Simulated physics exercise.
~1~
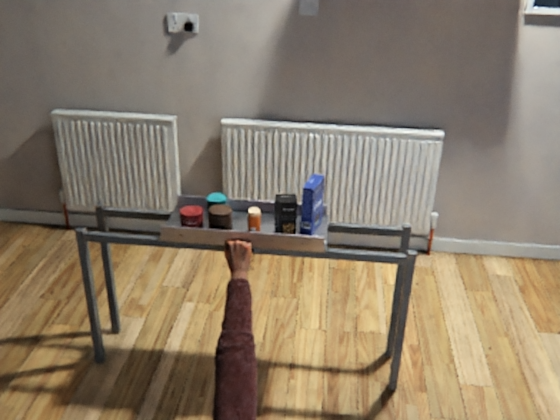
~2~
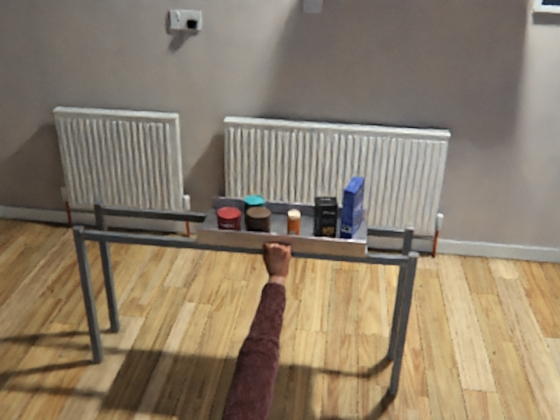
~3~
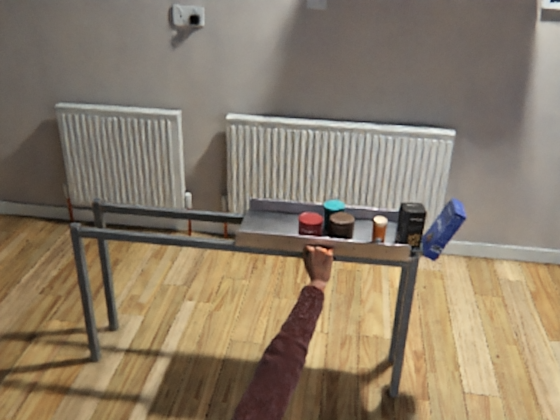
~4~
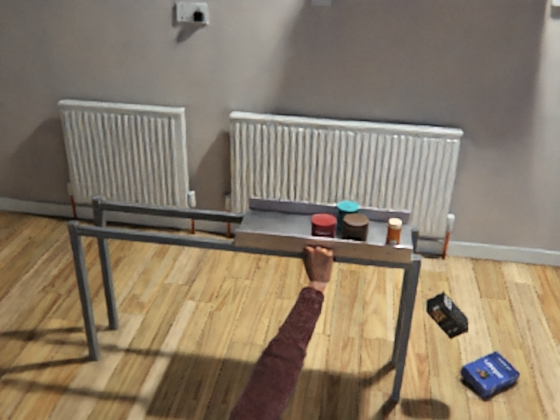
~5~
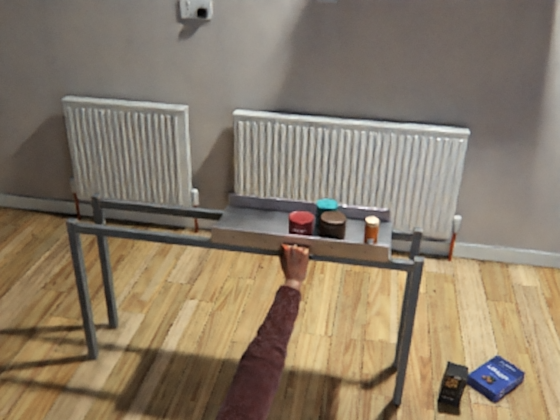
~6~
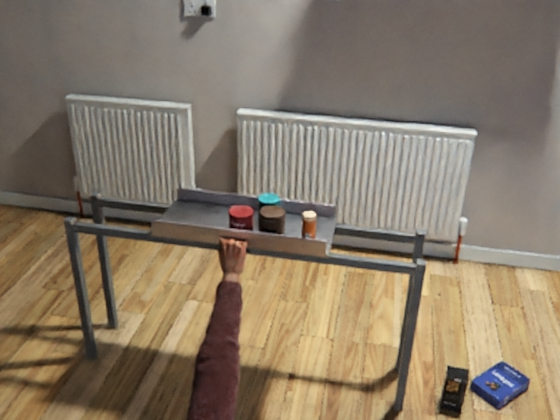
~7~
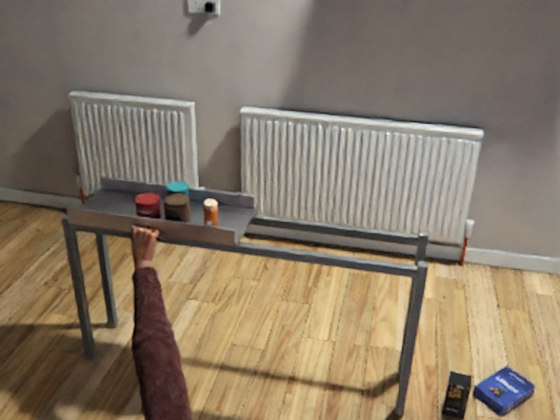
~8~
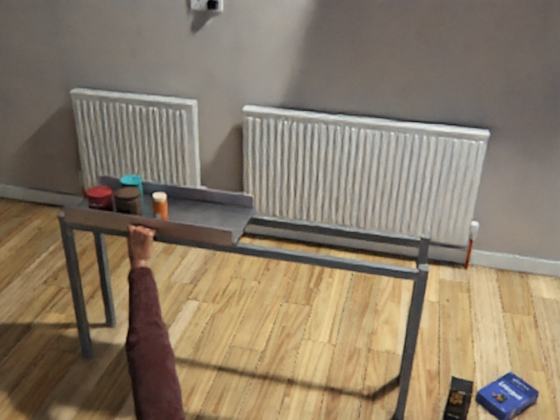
In a room with wooden flooring and white radiators, a hand slid a tray of tins, jars and packets rightward along a metal frame until the blue packet and black carton toppled off onto the floor, then pushed it left with the other four still aboard.
